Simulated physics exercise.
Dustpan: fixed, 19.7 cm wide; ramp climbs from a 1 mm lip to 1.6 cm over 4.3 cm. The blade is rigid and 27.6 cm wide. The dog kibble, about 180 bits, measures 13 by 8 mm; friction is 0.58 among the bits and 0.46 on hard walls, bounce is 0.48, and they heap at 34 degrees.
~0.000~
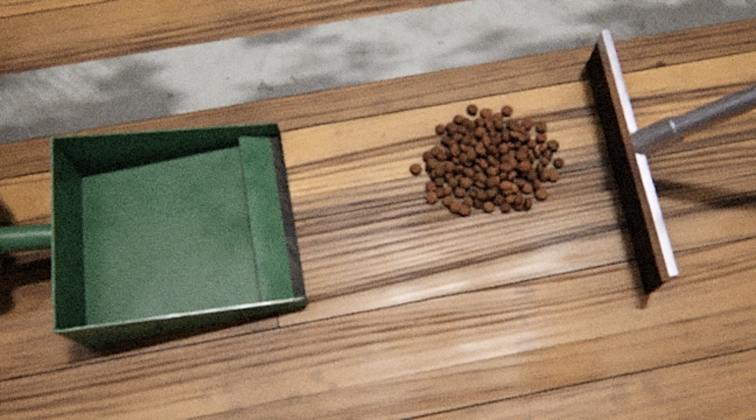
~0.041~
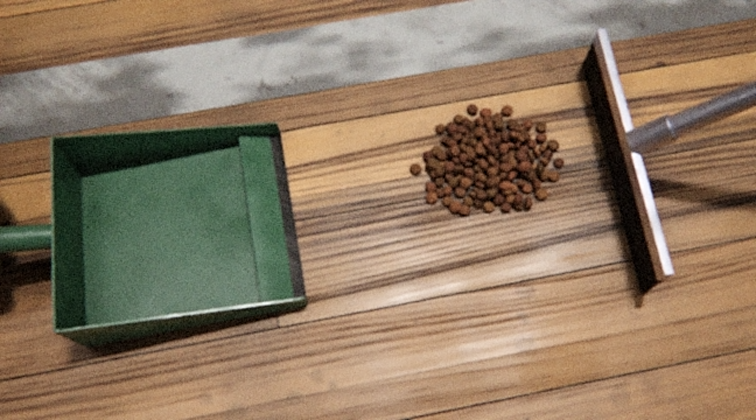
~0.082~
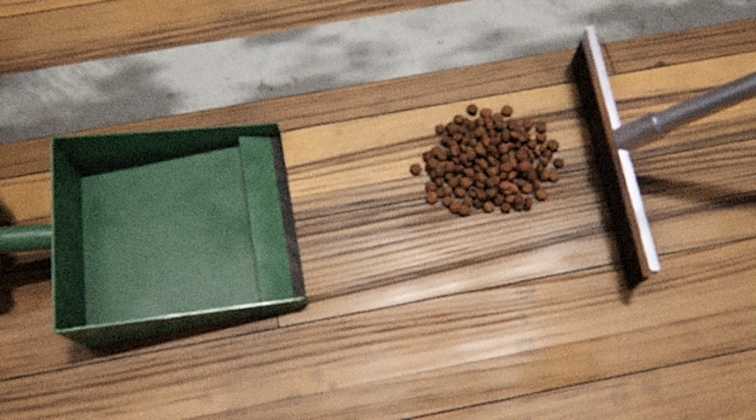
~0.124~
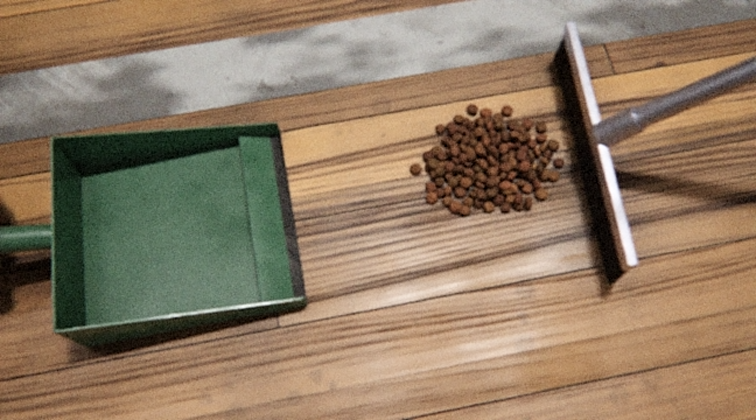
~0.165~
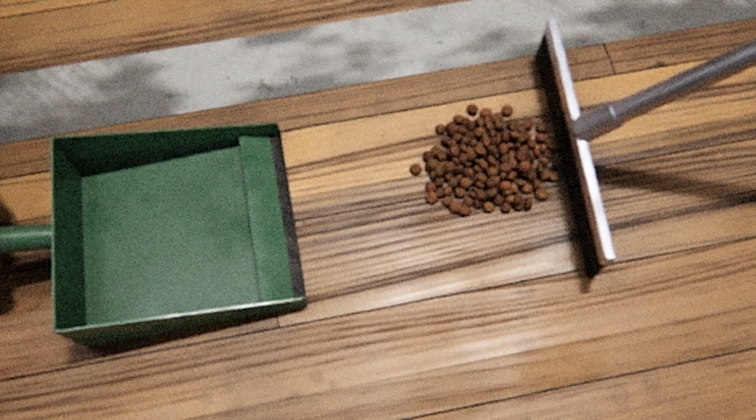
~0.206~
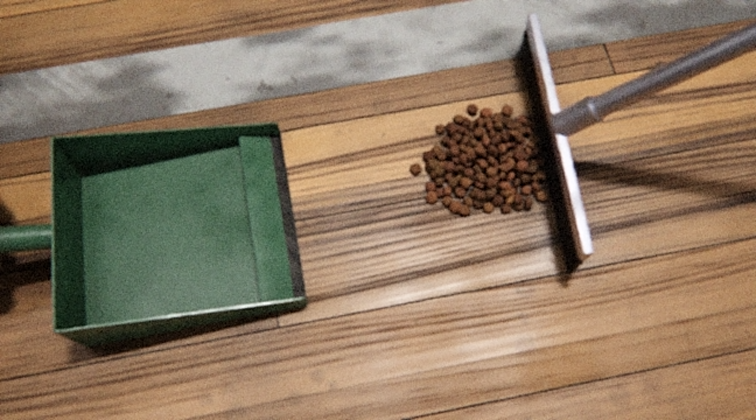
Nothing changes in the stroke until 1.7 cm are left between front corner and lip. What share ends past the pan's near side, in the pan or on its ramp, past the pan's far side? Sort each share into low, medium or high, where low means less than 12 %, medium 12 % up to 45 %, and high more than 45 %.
Shares - near side: Low, pan: Medium, far side: High.
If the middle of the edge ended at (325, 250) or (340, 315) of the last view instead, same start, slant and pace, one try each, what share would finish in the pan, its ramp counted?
Close to 25 and 10 percent, in that order.
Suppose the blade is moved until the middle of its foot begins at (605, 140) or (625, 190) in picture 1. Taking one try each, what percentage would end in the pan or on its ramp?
Estimates: 10 percent and 20 percent.
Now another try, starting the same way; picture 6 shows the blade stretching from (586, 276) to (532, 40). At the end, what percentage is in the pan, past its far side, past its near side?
You'd see pan at 30, far at 20 and near at 0.
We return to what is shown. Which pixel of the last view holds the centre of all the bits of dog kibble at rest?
I'd say roughly (279, 134).
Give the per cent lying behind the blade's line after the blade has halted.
About 10 per cent.
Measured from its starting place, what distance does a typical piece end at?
That distance is around 24 cm.
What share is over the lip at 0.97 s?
Roughly 20 % by then.
After 0.48 s, middle of the blade 16 cm from the lip; 0 % over the lip, far side 15 %, near side 0 %.
After 0.66 s, middle of the blade 8 cm from the lip; 0 % over the lip, far side 40 %, near side 0 %.
After 0.97 s, middle of the blade 3 cm from the lip; 20 % over the lip, far side 50 %, near side 0 %.
At rest (1.3 s), near side 0 %, pan 20 %, far side 50 %, in front of the lip or behind the blade 30 %.
